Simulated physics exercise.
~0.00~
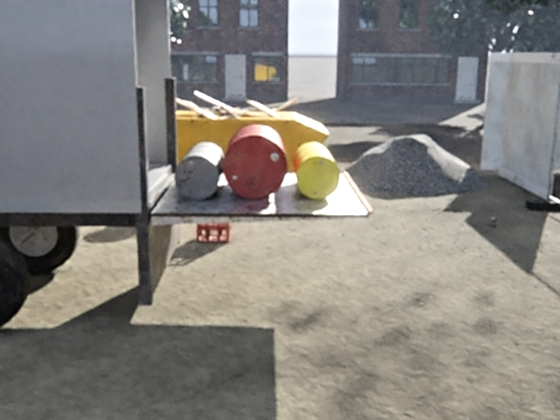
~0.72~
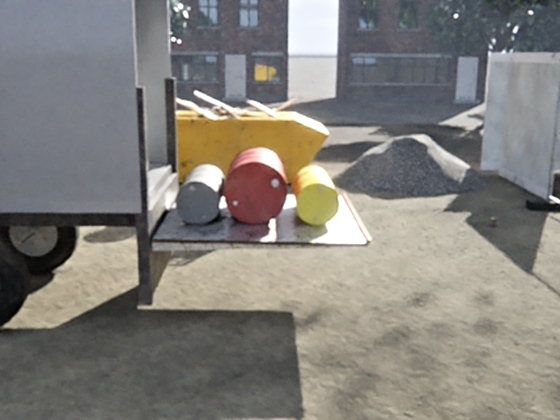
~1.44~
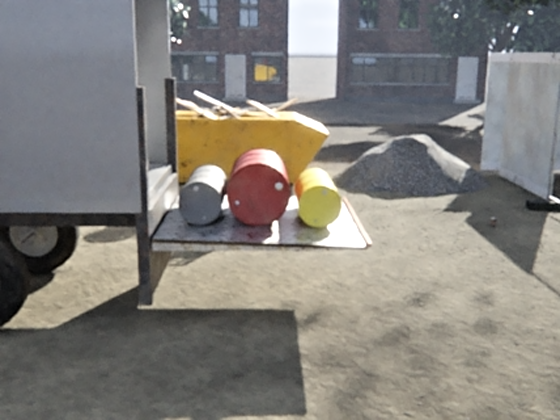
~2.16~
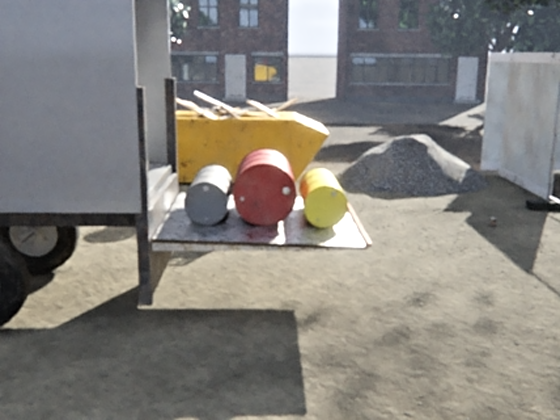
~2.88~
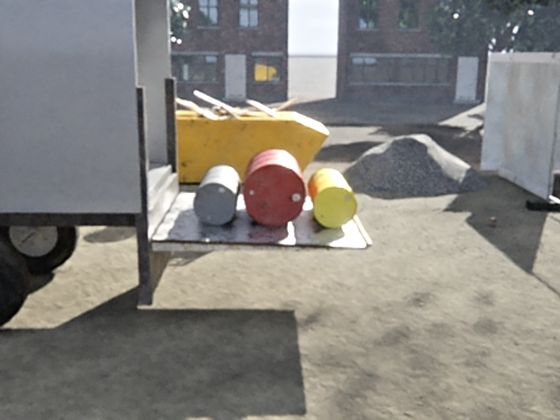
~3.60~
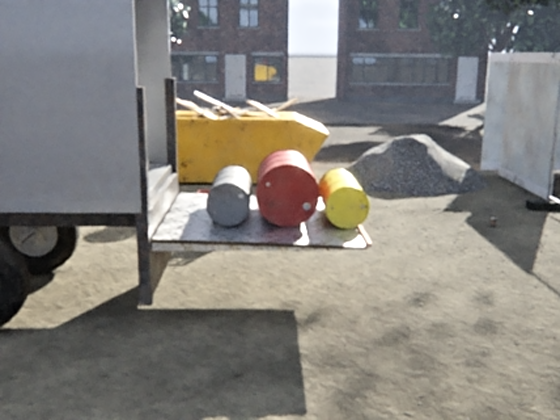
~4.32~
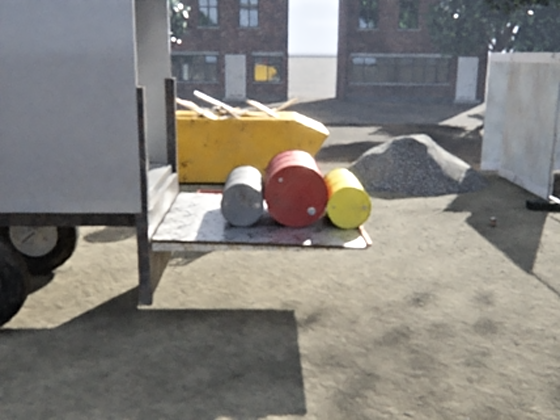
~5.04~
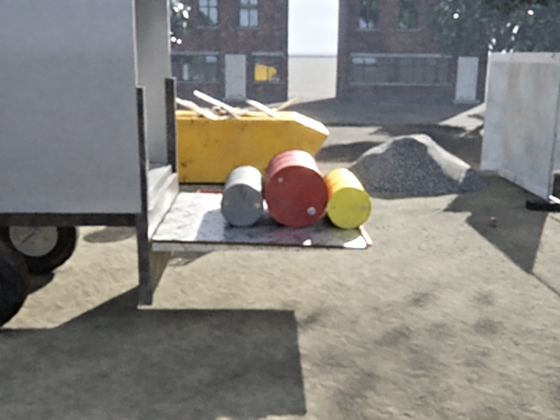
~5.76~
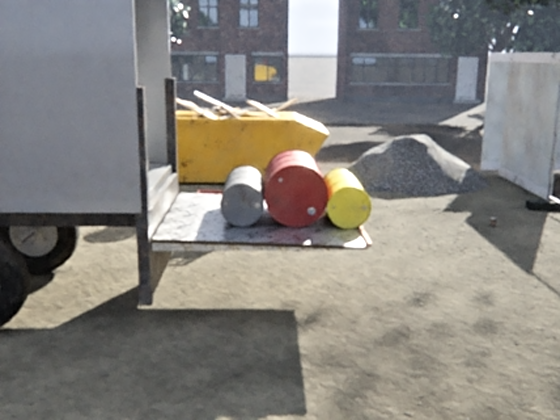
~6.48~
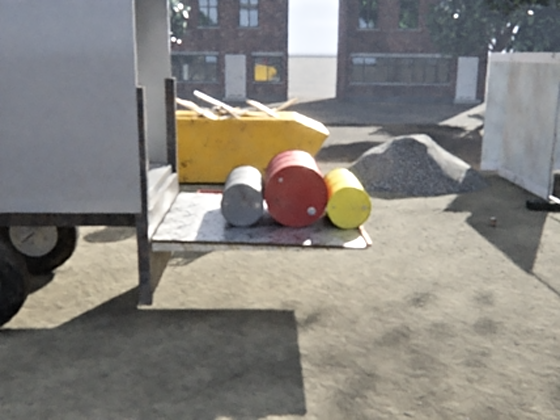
Truck tail-lift dropping and tilting, with grey, red and yellow drums rolling right together and stopping at the plate's outer edge.
